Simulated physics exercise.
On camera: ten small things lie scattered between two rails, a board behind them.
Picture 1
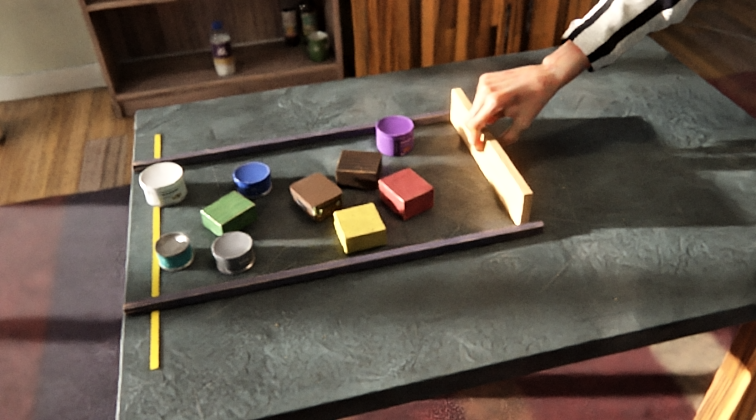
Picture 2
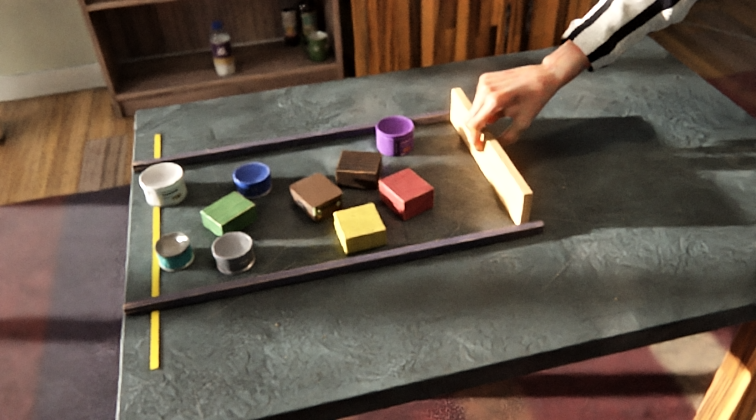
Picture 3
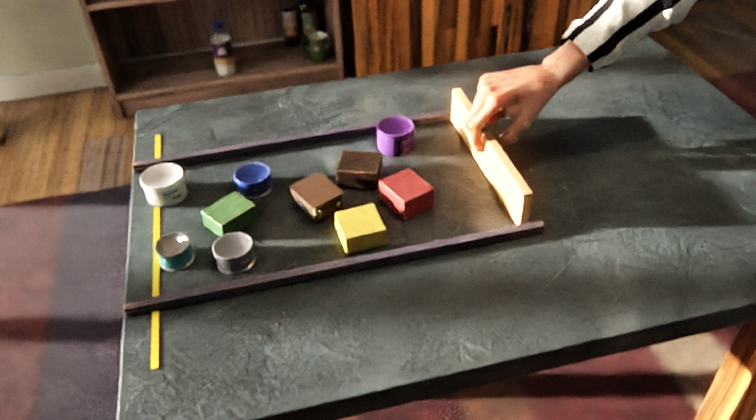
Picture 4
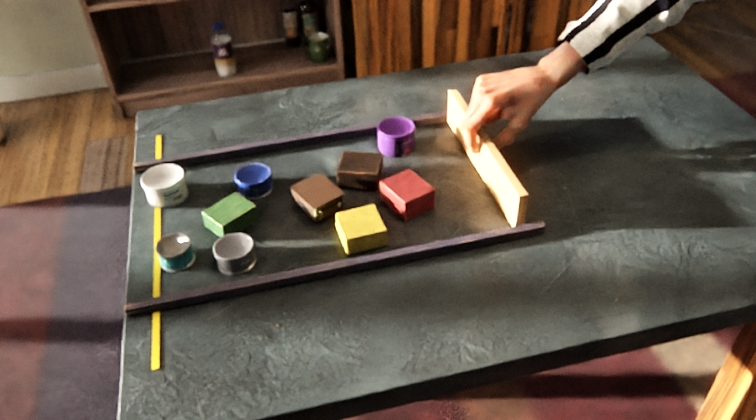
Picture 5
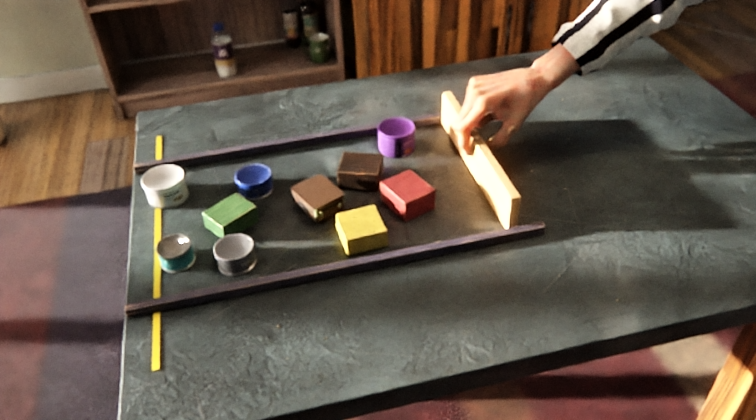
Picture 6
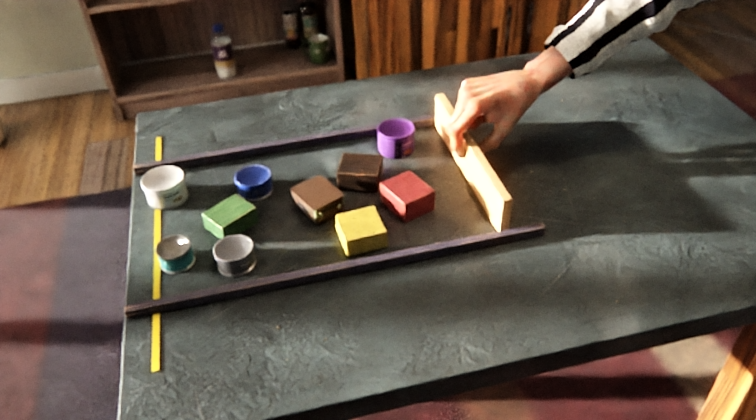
The footage shows small pots, tins and coloured blocks scattered between two rails on a dark table, all staying in place while a hand slides a wooden board a short way left toward them.
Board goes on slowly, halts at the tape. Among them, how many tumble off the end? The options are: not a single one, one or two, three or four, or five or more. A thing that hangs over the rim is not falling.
My answer: Five or more.
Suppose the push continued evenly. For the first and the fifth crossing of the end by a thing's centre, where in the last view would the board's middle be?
The middle is near (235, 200) first and near (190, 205) after.
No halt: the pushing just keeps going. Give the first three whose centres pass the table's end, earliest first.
It goes the green block, after that the white pot, and then the turquoise pot.
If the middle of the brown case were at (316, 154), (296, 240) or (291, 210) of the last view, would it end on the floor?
Well, in that order it goes off, goes off and goes off.
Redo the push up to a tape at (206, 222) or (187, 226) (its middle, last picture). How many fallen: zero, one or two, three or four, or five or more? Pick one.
The first spot gives three or four and the second gives five or more.
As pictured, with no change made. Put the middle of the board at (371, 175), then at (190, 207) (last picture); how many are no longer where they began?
At the first spot 5, then 10.
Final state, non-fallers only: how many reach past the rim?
The total would be 4.
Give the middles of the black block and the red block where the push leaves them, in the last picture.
About (133, 217), and the other about (135, 243).
Early on, none off yet; white pot at rest near (165, 188); turquoise pot at rest near (175, 254); grey tin at rest near (235, 255).
A while later, none off yet; white pot moving near (158, 187); turquoise pot moving near (169, 255); grey tin travelled about its own width near (201, 262).
Finally, the number that fall off is five or more; lost, brown case, blue pot, green block, grey tin, turquoise pot and white pot.
